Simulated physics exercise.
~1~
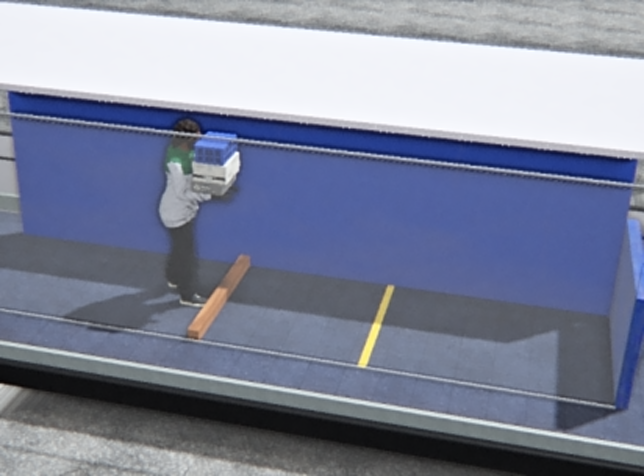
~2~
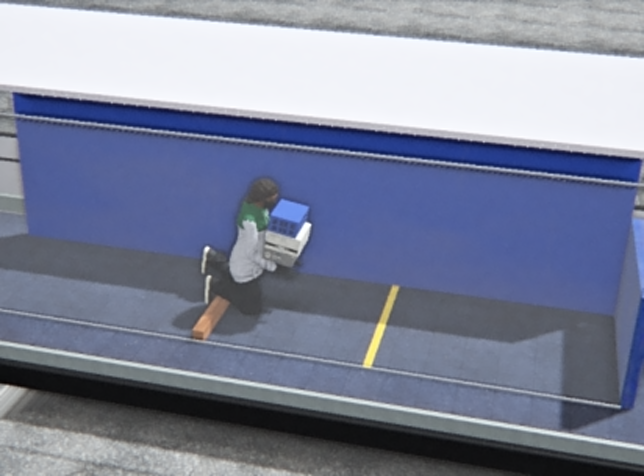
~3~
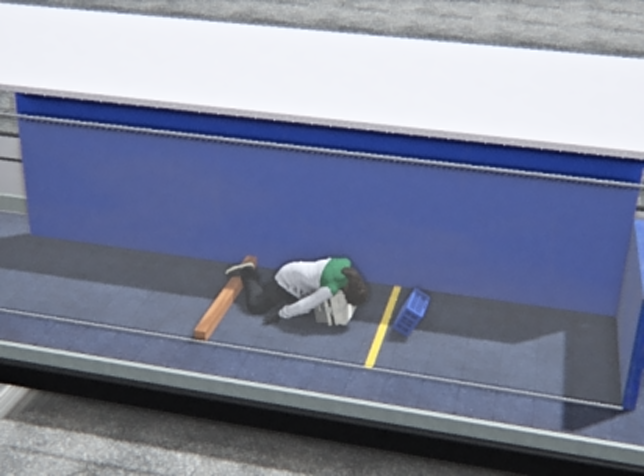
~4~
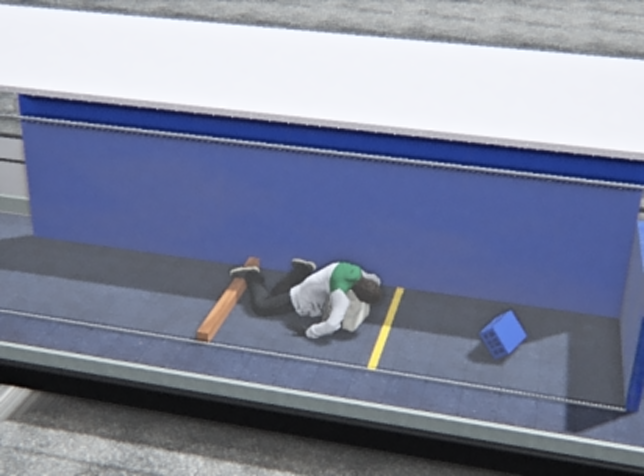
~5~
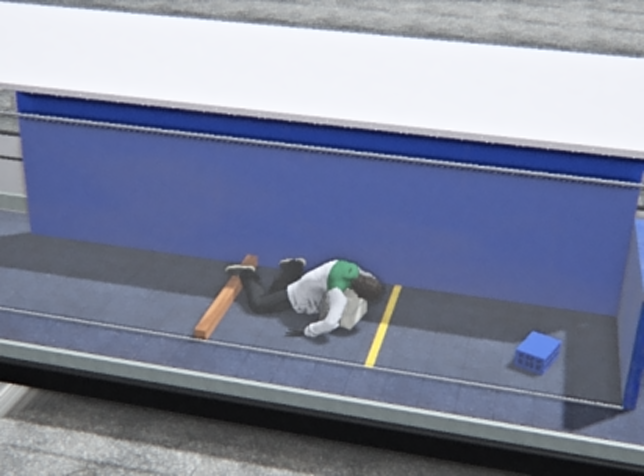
A person carrying a small stack of boxes pitched forward to the right over a low brown rail and crumpled to the floor, head stopping short of the yellow line, while the blue crate tumbled across it and came to rest well beyond.
